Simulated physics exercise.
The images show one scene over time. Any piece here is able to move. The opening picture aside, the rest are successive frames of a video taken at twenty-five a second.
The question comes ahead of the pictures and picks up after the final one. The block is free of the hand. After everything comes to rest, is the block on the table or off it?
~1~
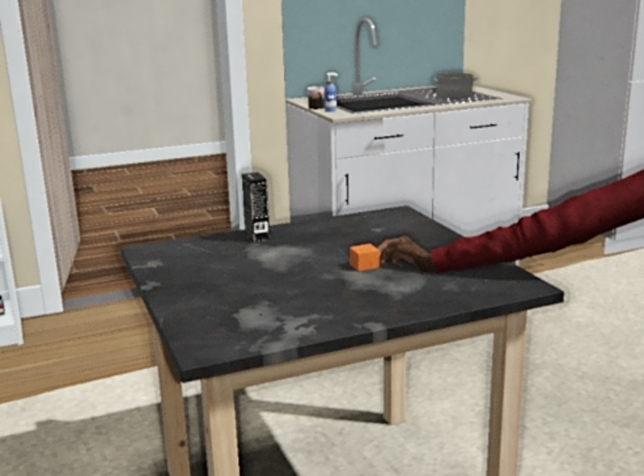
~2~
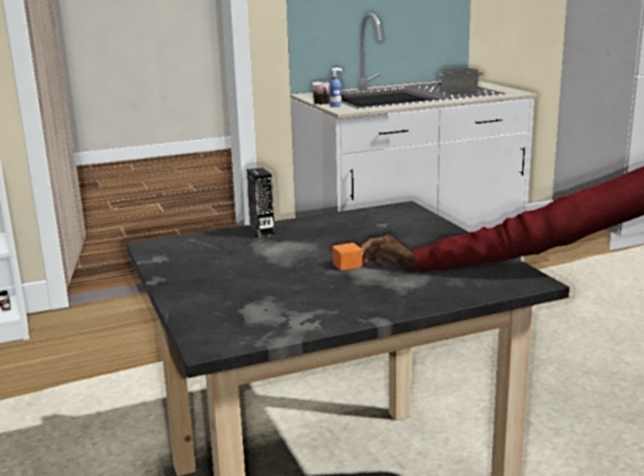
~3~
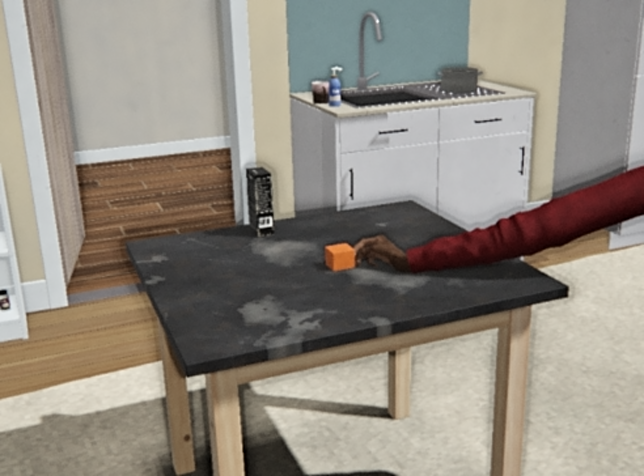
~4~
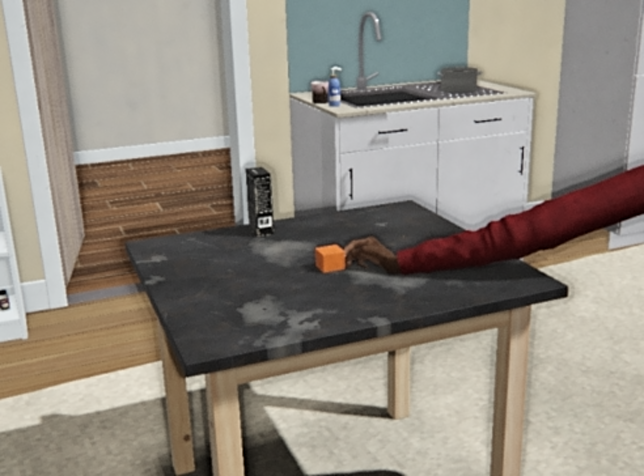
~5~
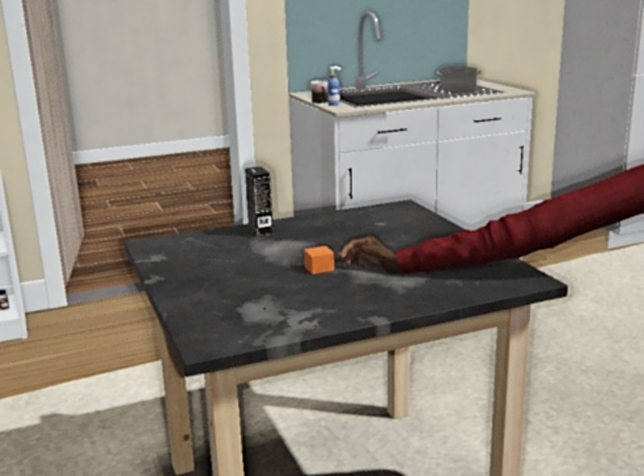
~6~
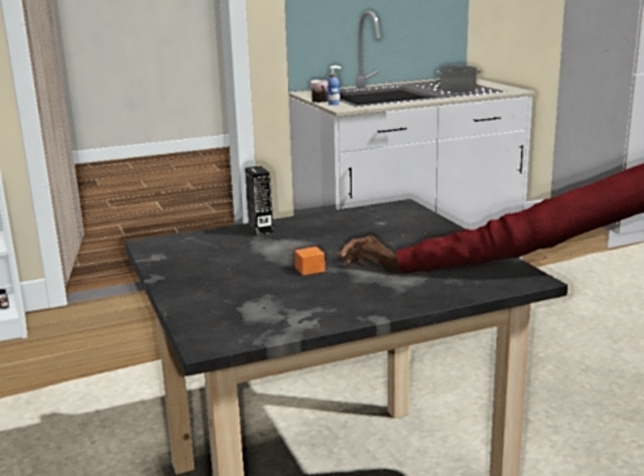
Never off.
Then, 0.10 s on from there, orange block shifted well along near (291, 264).
Then, 0.30 s on from there, orange block shifted well along near (277, 267).
In the end, moved from the start, orange block. At the end, from the last picture's camera, orange block near (277, 267).
